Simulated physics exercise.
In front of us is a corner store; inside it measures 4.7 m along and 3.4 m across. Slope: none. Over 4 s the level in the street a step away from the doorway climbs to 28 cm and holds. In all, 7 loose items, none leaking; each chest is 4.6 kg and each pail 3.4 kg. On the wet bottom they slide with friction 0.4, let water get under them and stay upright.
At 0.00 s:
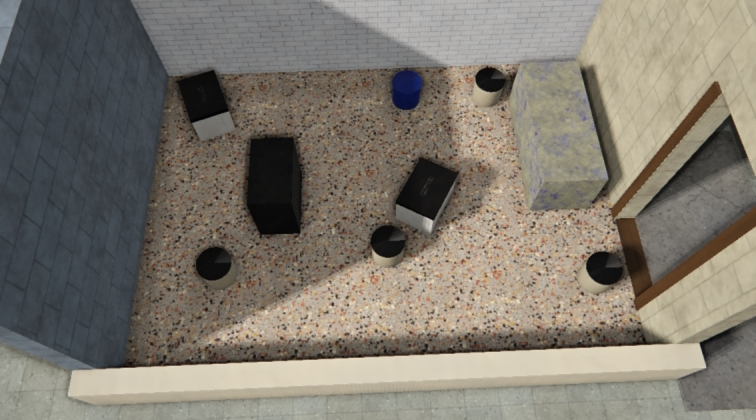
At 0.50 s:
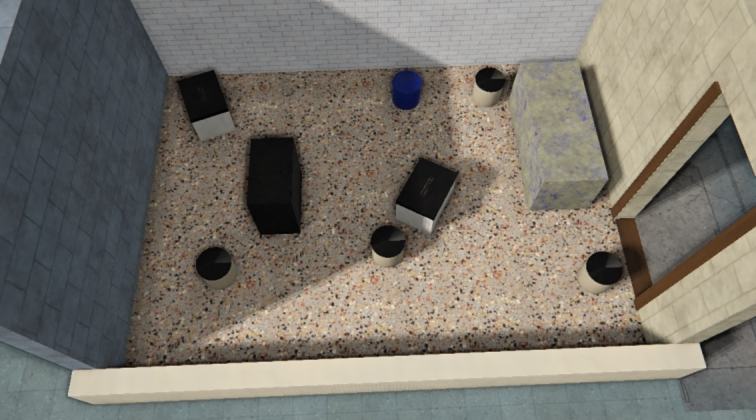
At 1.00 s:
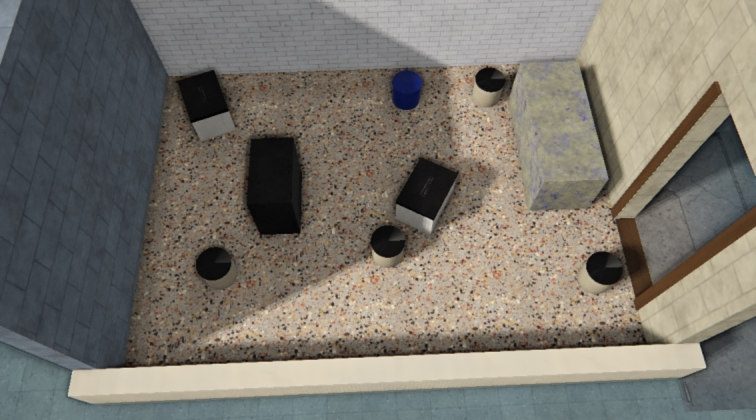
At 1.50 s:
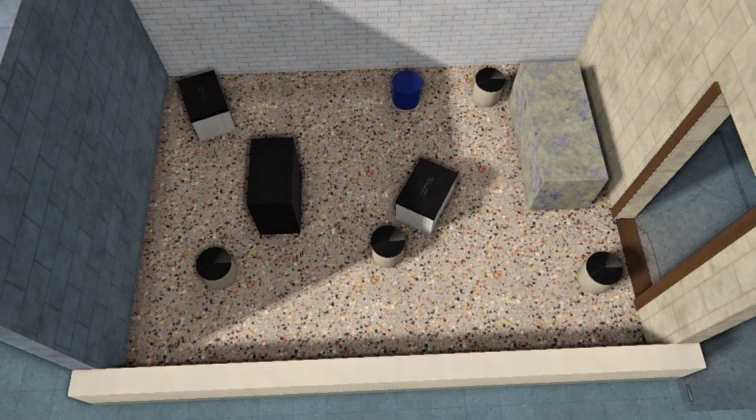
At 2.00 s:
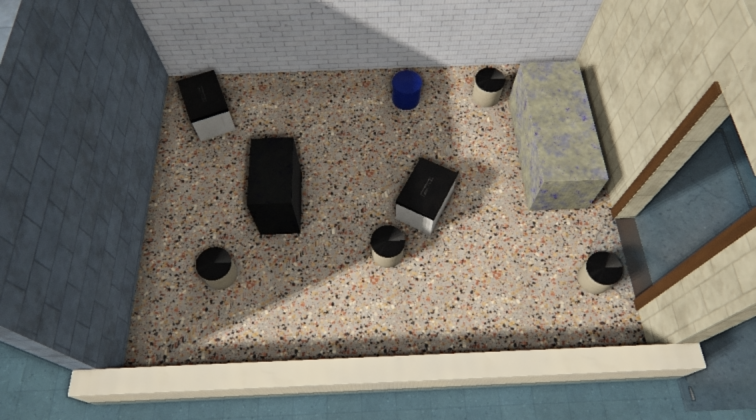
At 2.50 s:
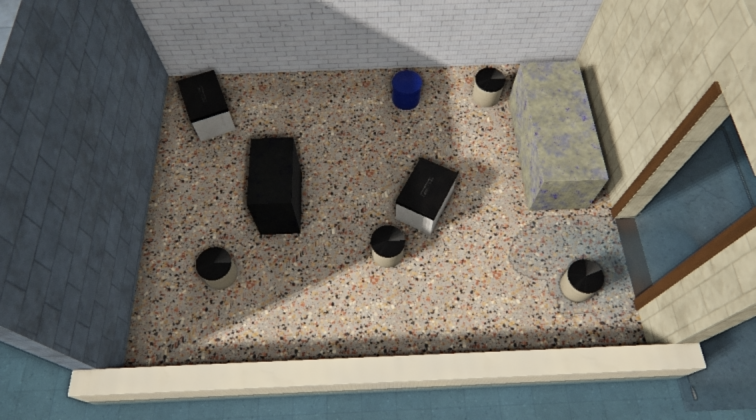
A corner store with a speckled floor, seen from above, holds dark-topped chests, pails and a large mottled block, all sitting still. Bluish water gathers outside around the walls and doorway, then a clear sheet spreads in through the doorway at right, and the pail nearest it shifts slightly left.
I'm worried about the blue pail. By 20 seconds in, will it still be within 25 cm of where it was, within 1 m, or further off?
It ends up well off.
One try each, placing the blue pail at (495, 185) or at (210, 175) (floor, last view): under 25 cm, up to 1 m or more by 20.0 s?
In turn: It goes a long way; it goes a long way.
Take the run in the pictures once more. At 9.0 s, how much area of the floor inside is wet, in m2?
Near 15 m2 in all.
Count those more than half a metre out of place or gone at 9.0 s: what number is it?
At that time I count 4.
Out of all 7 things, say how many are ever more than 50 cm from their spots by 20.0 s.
I make that 7.
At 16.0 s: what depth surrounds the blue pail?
9 cm, roughly.
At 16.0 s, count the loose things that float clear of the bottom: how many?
That would be 7 of them.
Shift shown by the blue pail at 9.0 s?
Roughly 0 centimetres by that point.
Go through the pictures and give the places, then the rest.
In the first frame, the blue pail at (407, 82) rests on the ground; water covers 0.0 m2; 0 of 7 have shifted.
In the second frame, the blue pail at (407, 82), on the bottom; water covers 0.0 m2; 0 of 7 have shifted.
In the third frame, the blue pail at (407, 82), on the bottom; 0.0 m2 under water; 0 of 7 have shifted.
In the fourth frame, the blue pail at (407, 82) rests on the ground; water covers 0.0 m2; 0 of 7 have shifted.
In the fifth frame, the blue pail at (407, 82), on the bottom; water covers 0.1 m2; 0 of 7 have shifted.
In the sixth frame, the blue pail at (407, 82), on the bottom; water covers 0.7 m2; 1 of 7 have shifted.
After 4.0 s the blue pail is near (407, 82), 0.0 m from its start, aground; 0 afloat.
After 9.0 s the blue pail is near (407, 82), 0.0 m from its start, aground; 5 afloat.
After 16.0 s the blue pail is near (332, 126), 1.0 m from its start, afloat; 7 afloat.
After 20.0 s the blue pail is near (480, 236), 2.0 m from its start, afloat; 7 afloat.
